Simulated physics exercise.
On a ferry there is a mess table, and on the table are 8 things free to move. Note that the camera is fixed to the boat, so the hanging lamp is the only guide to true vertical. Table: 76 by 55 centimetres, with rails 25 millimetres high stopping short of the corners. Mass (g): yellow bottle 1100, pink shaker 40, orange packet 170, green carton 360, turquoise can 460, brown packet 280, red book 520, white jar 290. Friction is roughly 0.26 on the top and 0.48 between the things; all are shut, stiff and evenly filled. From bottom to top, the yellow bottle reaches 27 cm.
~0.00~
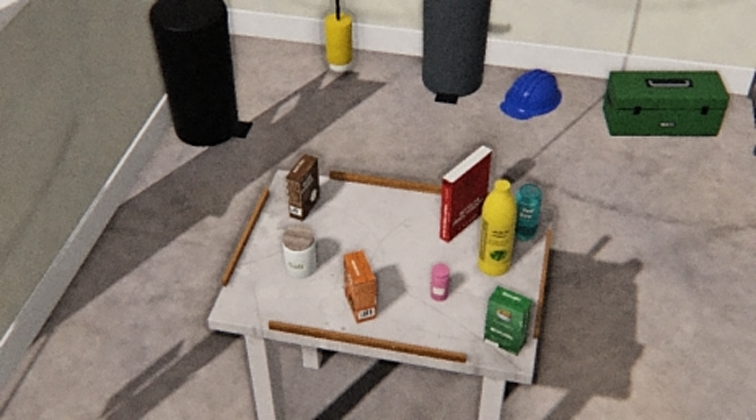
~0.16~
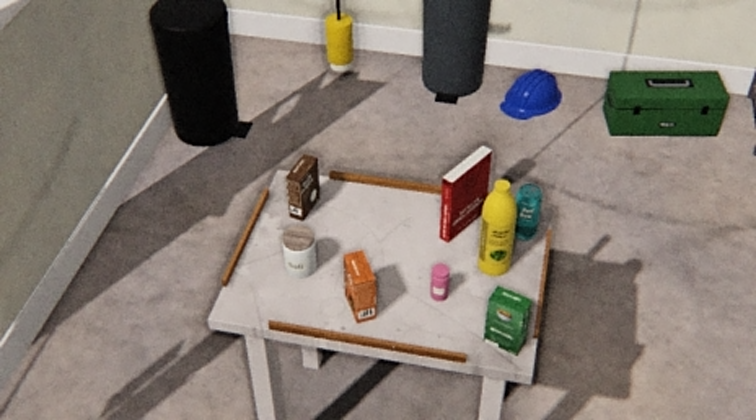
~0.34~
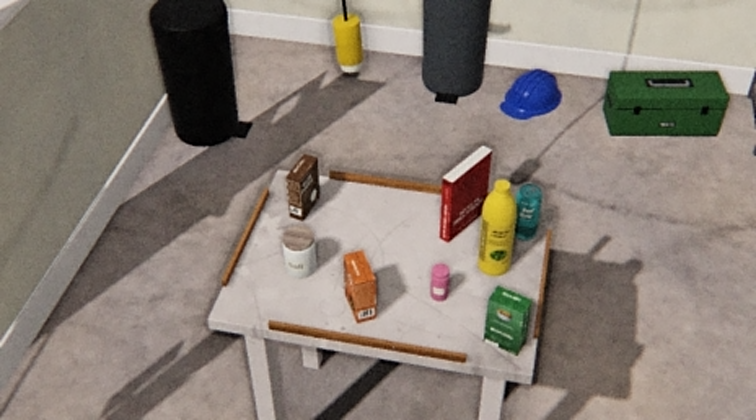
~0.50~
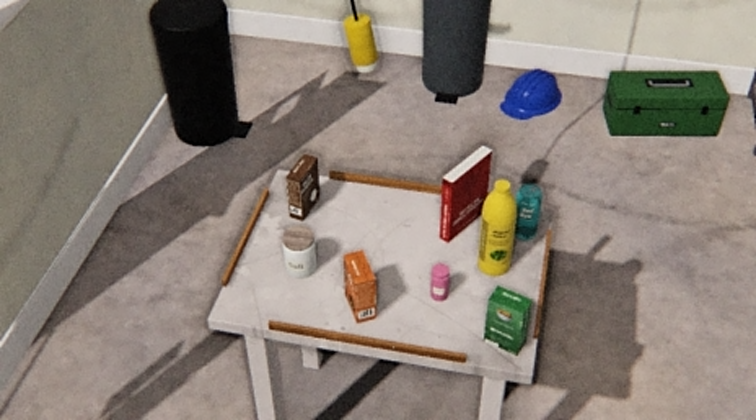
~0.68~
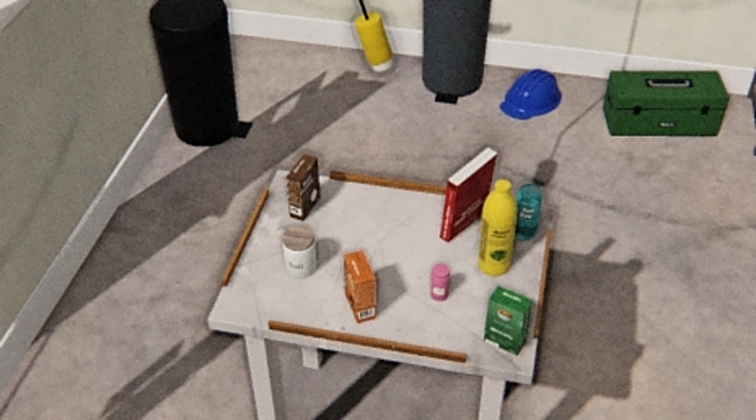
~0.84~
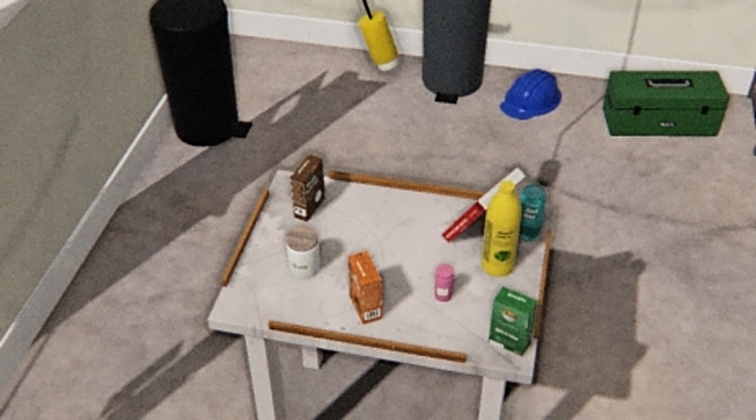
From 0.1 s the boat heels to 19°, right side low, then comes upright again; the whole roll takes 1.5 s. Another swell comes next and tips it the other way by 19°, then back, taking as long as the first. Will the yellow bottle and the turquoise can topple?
Result: Yellow bottle goes down, turquoise can goes down.
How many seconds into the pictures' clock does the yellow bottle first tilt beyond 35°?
1.4 s or so.
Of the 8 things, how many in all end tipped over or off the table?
It comes to 4.
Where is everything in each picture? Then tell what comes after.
Boat level; yellow bottle (498, 226); turquoise can (527, 213), in the first picture.
Boat level; green carton (508, 321); brown packet (304, 188), in the second picture.
Floor tilted 4°, right side down; red book (465, 195); white jar (300, 252), in the third picture.
Floor tilted 10°, right side down; pink shaker (440, 283); orange packet (360, 287), in the fourth picture.
Floor tilted 17°, right side down; red book (468, 196) 4° off its base; green carton (508, 321), in the fifth picture.
Floor tilted 19°, right side down; yellow bottle (502, 227); turquoise can (531, 214), in the sixth picture.
After 1.24 s, floor tilted 9°, right side down; green carton and turquoise can now off the table; yellow bottle 17° off its base near (545, 237); red book 59° off its base.
After 1.74 s, floor tilted 2°, left side down; yellow bottle now off the table; turquoise can on its side near (549, 215); red book 68° off its base.
After 2.34 s, floor tilted 19°, left side down; turquoise can now off the table; red book on its side; brown packet moved 12 cm.
After 2.74 s, floor tilted 9°, left side down; red book on its side; brown packet moved 3 cm; orange packet moved 2 cm.
In the end (3.6 s), off the table and tipped over, yellow bottle, green carton and turquoise can; toppled on the table, red book; the other 4 under 5 cm from the start.
